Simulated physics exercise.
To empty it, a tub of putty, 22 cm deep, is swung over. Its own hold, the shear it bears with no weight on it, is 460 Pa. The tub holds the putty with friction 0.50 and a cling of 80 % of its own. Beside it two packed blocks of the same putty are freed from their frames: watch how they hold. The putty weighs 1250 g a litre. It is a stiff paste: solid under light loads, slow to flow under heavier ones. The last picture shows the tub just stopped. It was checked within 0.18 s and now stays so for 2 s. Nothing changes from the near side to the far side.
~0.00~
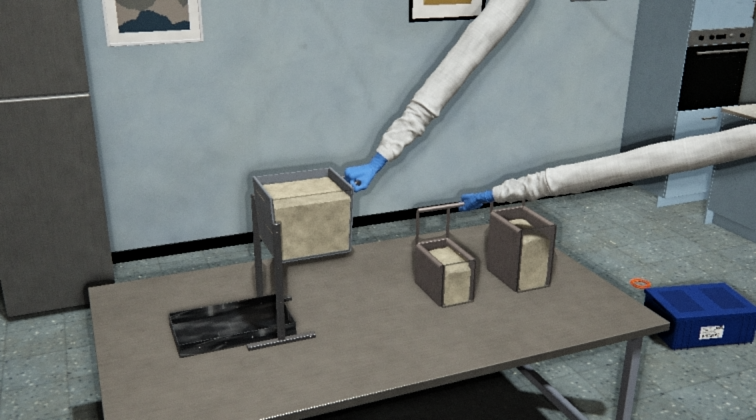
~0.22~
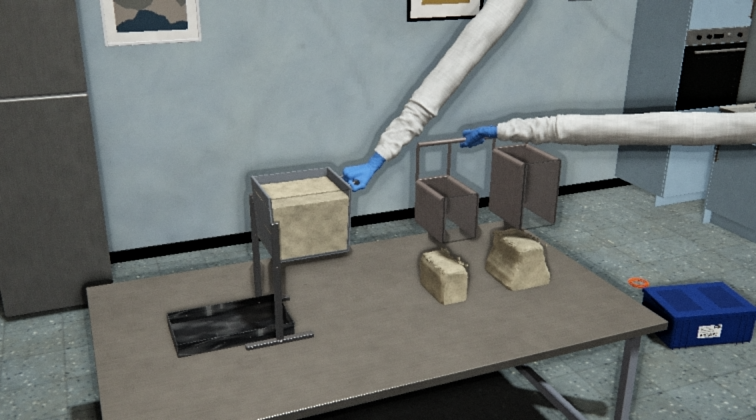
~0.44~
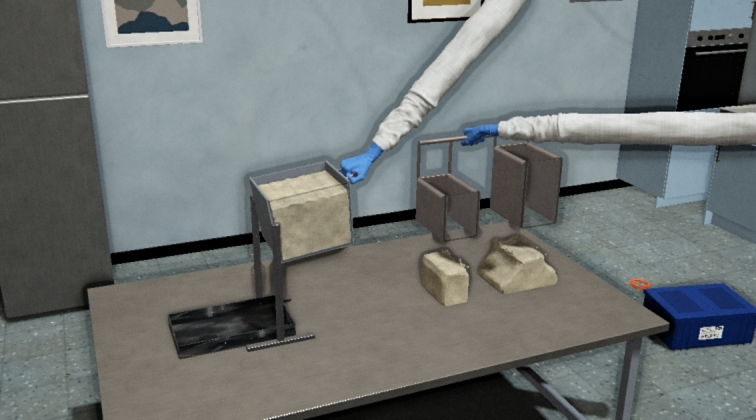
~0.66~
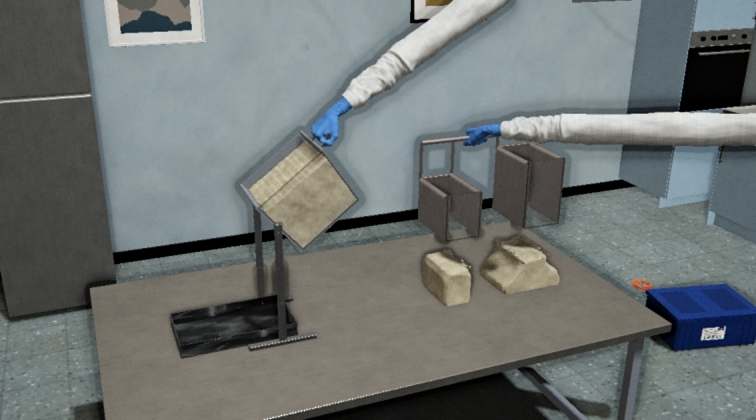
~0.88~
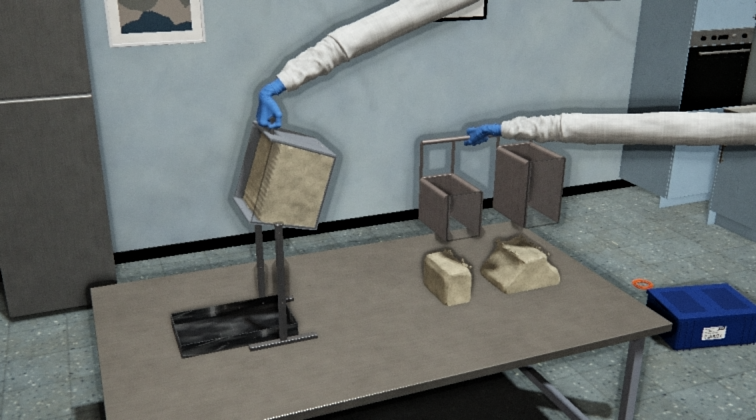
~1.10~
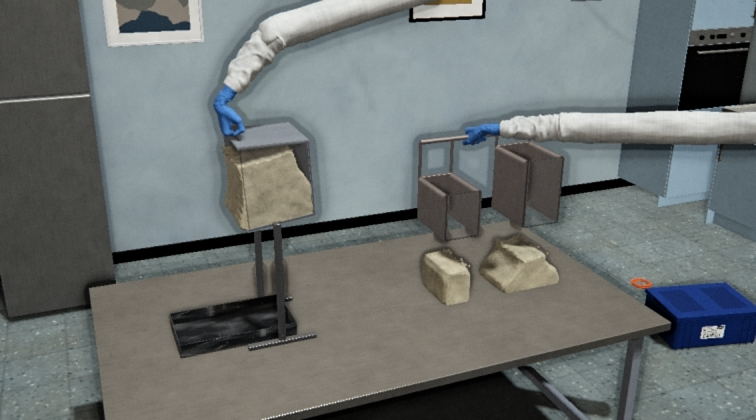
The clip shows two gloved hands at a table; the right one holds up a pair of lifted molds, leaving two pale blocks, the taller slumping, while the left one swings a tub of putty over leftward onto its side.
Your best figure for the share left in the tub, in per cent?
About 34 %.
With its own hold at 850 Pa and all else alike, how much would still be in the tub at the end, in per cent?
In that case some 50 per cent.
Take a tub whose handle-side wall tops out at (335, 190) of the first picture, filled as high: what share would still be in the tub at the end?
In that case some 50 per cent.
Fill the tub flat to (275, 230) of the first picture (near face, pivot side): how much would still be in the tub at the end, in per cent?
In that case some 55 per cent.
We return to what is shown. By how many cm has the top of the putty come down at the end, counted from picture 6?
Roughly 14 cm.
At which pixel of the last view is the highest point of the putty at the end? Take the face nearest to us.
At about (291, 195).
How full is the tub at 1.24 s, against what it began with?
Near 65 %.
By 1.24 s, the tub is at 93 degrees and holds 65 %.
By 1.41 s, the tub is at 93 degrees and holds 39 %.
By 1.58 s, the tub is at 93 degrees and holds 34 %.
By 1.75 s, the tub is at 93 degrees and holds 34 %.
By 3.10 s, at the end, the tub is at 93 degrees and holds 34 %.
